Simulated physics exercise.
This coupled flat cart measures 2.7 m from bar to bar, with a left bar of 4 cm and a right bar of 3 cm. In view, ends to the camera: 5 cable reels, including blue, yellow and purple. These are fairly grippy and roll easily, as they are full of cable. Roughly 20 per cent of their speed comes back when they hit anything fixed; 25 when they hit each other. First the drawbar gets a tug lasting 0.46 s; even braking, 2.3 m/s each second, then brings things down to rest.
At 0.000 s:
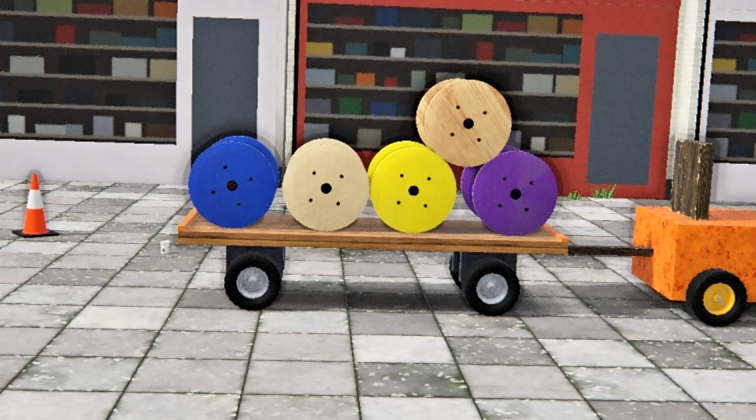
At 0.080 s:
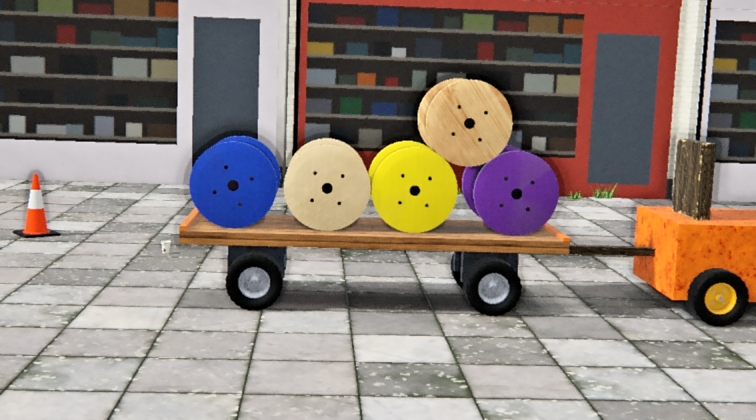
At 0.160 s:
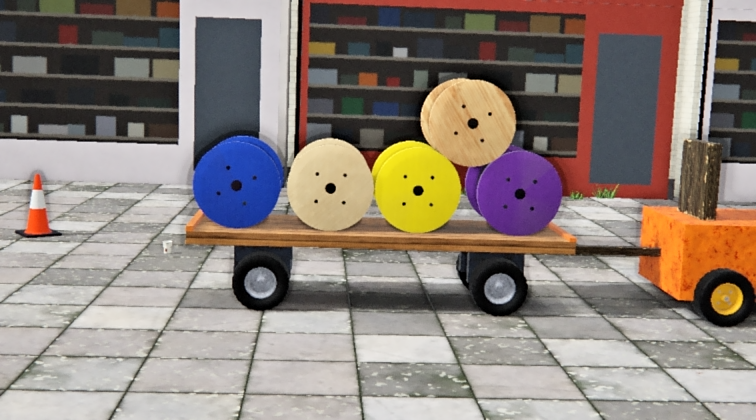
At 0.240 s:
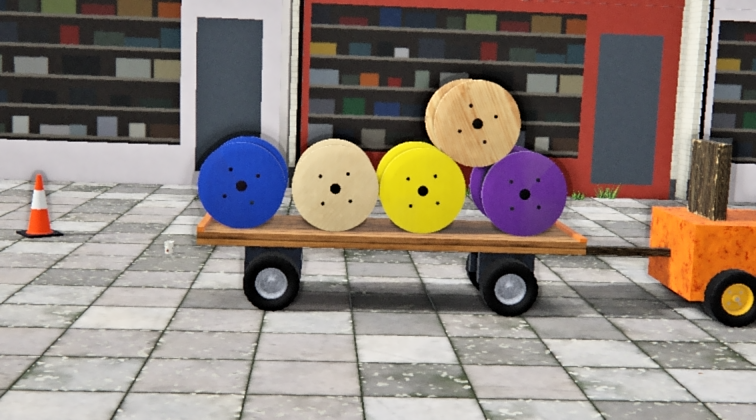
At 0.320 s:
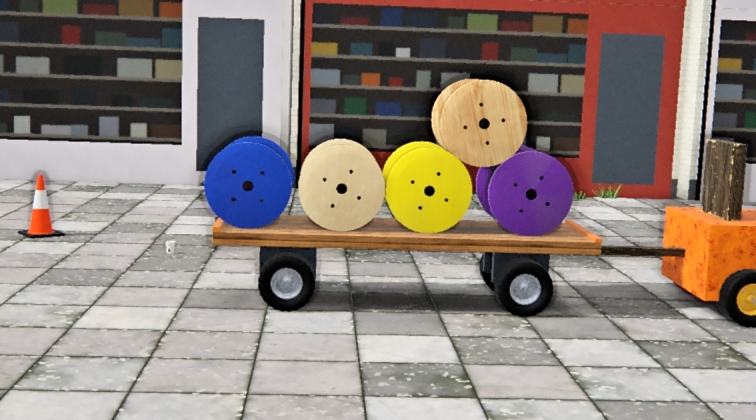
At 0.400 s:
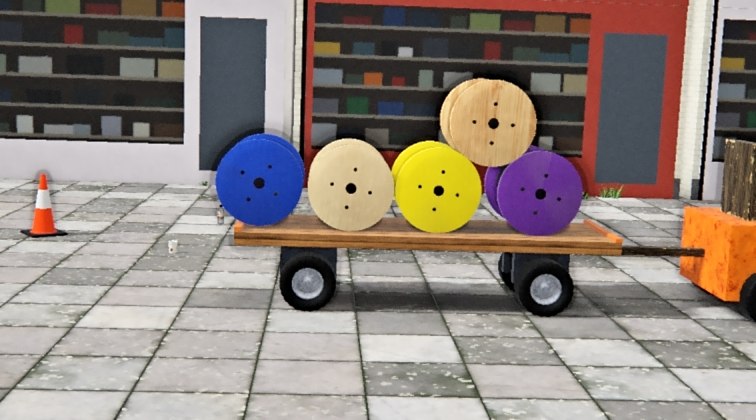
Flat cart carrying five cable reels, one stacked on top, starting from rest and rolling right behind an orange vehicle.
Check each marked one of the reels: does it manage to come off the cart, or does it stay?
In order: Blue gets off. Yellow fails to leave. Purple fails to leave.
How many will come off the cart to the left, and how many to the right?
Left side: 1; right side: 0.
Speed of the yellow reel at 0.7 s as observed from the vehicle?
Near 0.9 m/s at that time.
After 0.7 s, blue is over the left bar and falling; yellow is on the deck, 100 cm from the left bar, rolling left along the cart; purple is on the deck, 85 cm from the right bar, rolling left along the cart; 1 over a bar so far.
After 0.9 s, blue is over the left bar and falling; yellow is on the deck, 85 cm from the left bar, rolling left along the cart; purple is on the deck, 100 cm from the right bar, rolling left along the cart; 1 over a bar so far.
At rest (3.4 s), blue is over the left bar and down; yellow is on the deck, 130 cm from the left bar; purple is on the deck, 60 cm from the right bar; 1 over a bar so far.
